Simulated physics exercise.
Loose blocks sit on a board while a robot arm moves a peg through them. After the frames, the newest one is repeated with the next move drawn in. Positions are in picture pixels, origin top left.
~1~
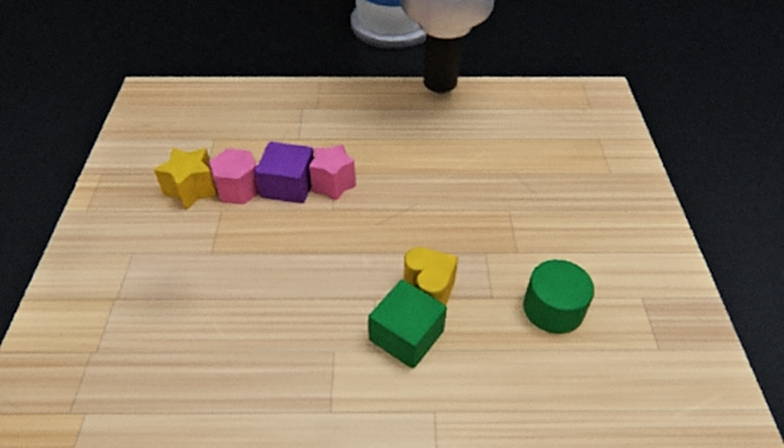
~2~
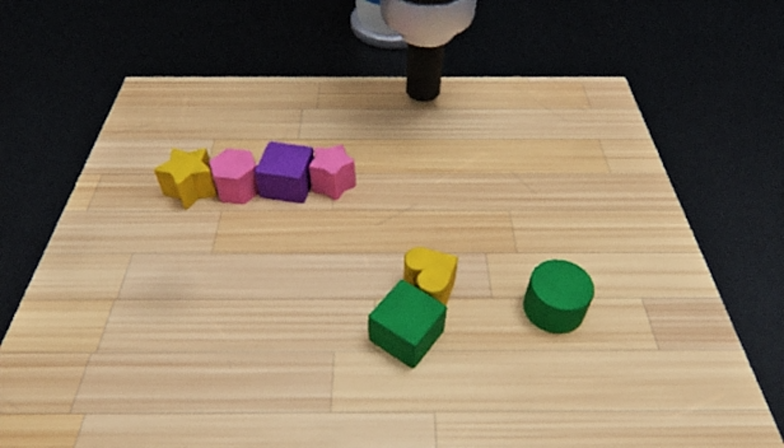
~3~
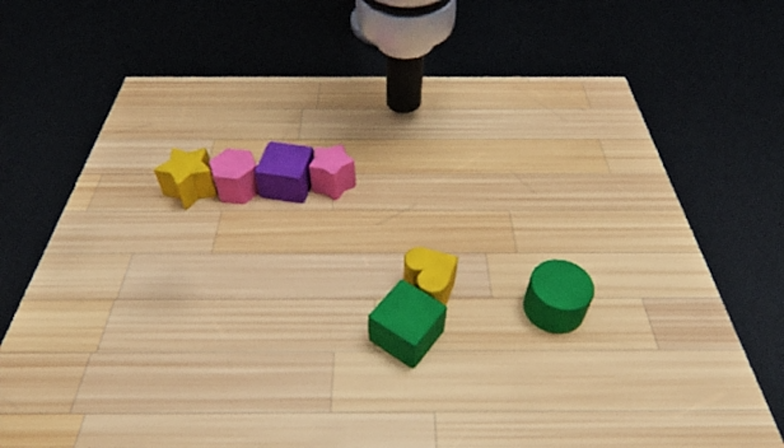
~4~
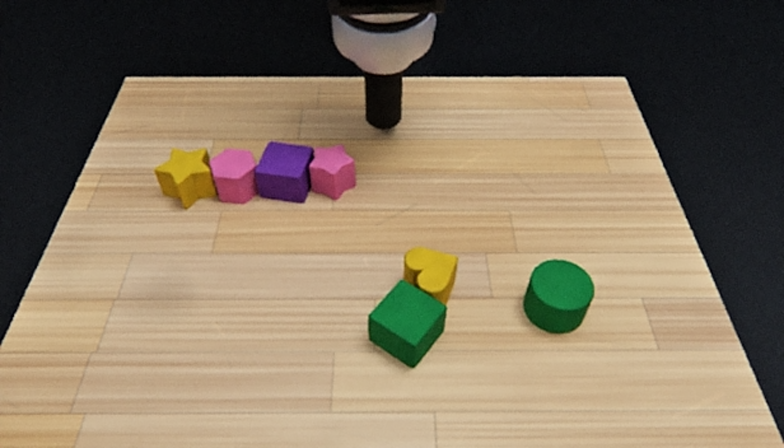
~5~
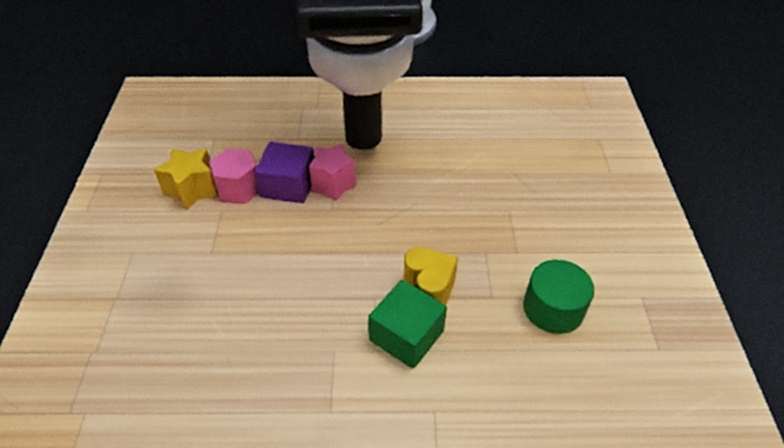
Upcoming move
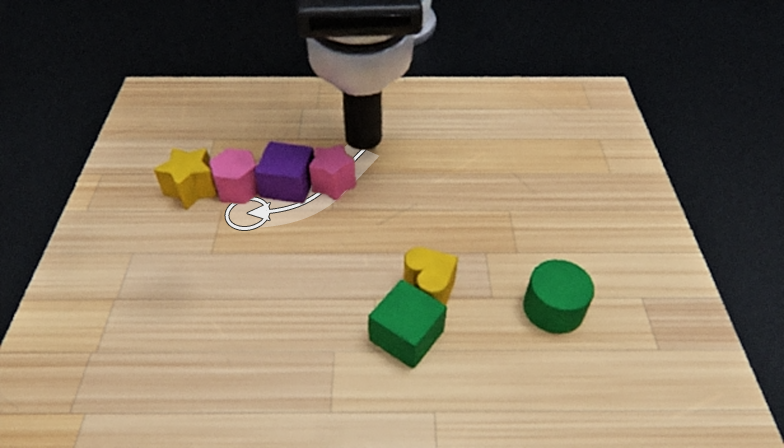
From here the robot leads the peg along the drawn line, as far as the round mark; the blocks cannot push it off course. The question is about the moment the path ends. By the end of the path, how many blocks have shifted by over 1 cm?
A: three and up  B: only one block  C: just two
The correct letter is A.
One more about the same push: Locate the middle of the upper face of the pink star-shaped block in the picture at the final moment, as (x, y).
I'd expect the centre of its top face to be at (303, 207).
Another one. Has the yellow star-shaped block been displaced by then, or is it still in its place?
Well, the yellow star-shaped block shifts from its place.
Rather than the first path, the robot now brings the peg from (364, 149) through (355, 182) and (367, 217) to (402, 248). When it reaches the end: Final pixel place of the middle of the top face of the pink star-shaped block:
Its top middle: (314, 182).
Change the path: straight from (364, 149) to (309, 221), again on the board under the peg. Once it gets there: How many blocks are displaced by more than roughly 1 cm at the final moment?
Counting only shifts above 1 cm, I get one block.
Path on the board, from (364, 149) over (336, 178) and (300, 204) to (247, 213).
What follows on the original path. One third of the way, peg (335, 167); pink star-shaped block (322, 177), turned 20° clockwise.
Two thirds of the way, peg (297, 193); yellow star-shaped block (165, 164); pink hexagonal block (208, 161); purple square piece (261, 161), turned 20° clockwise; pink star-shaped block (304, 205).
At the end, peg (245, 202); yellow star-shaped block (154, 164); pink hexagonal block (196, 151), turned 40° anticlockwise; purple square piece (245, 155), turned 60° clockwise; pink star-shaped block (303, 207), turned 20° anticlockwise.
